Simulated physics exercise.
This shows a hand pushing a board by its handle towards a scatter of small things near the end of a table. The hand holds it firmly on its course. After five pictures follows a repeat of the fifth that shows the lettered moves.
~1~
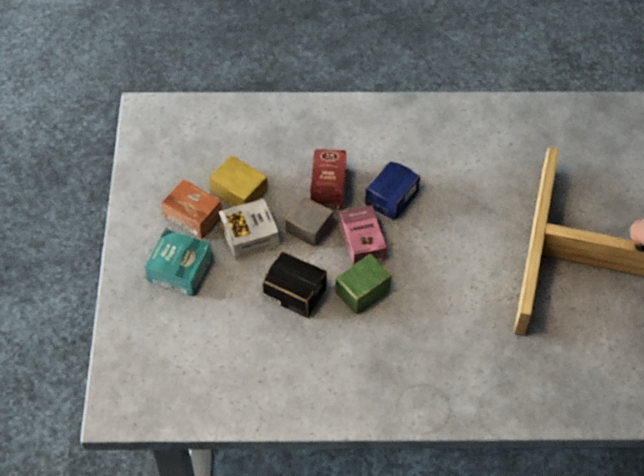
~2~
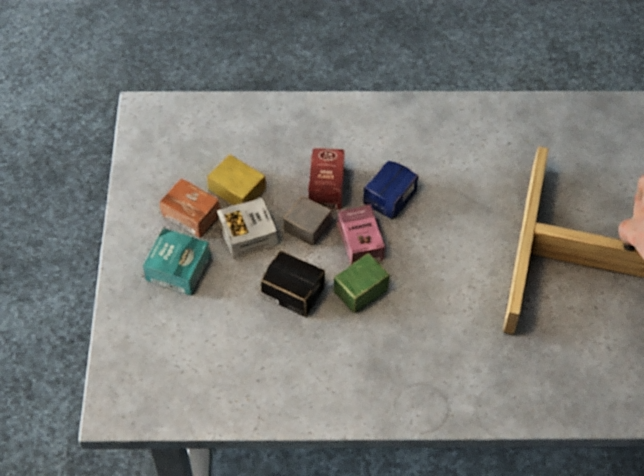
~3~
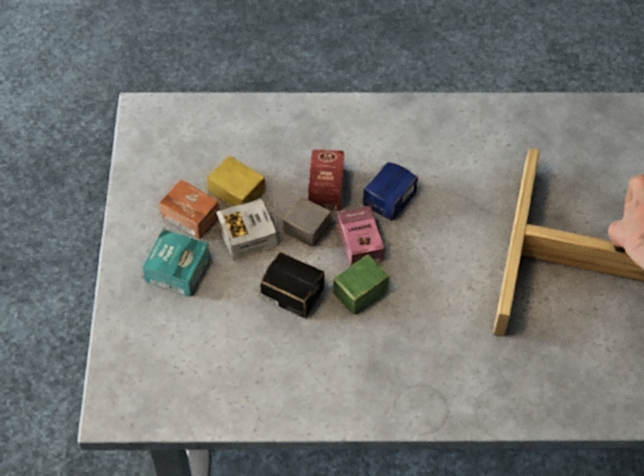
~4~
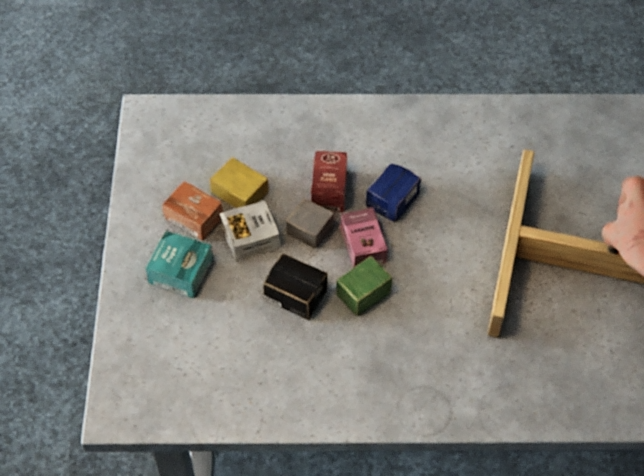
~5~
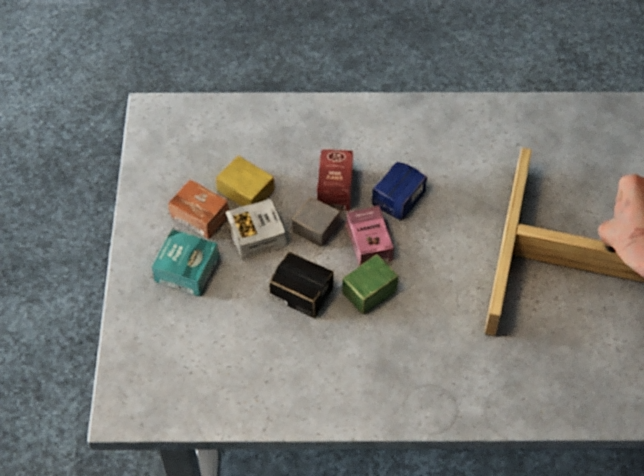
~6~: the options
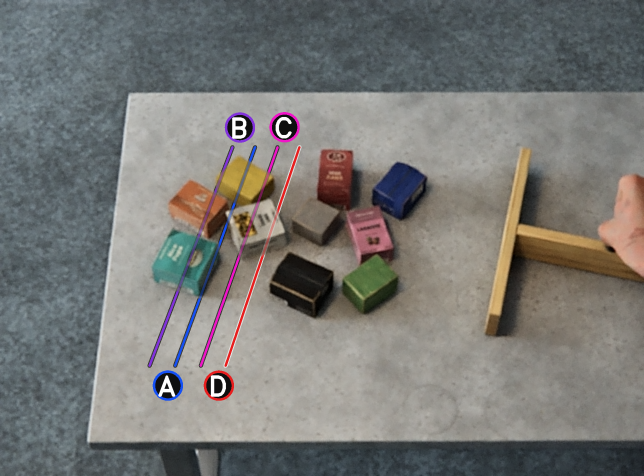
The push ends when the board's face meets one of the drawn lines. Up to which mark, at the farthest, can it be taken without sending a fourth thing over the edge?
No fourth one falls up to B.
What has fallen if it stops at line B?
The turquoise packet goes over.
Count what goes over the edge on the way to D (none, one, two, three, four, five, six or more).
The count is none.
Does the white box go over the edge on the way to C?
No.
On the marked copy, A at (218, 249); B at (194, 249); C at (242, 249); D at (265, 249).
Following B. Soon after the start, board (397, 227); blue box (385, 190); green block (354, 285).
Later, board (284, 228); turquoise packet (150, 271); orange box (175, 202).
In the end, board (195, 228); turquoise packet over the edge; orange box (122, 188); one fallen.
As for the rest, A is within the limit but short; C is within the limit but short; D is within the limit but short.
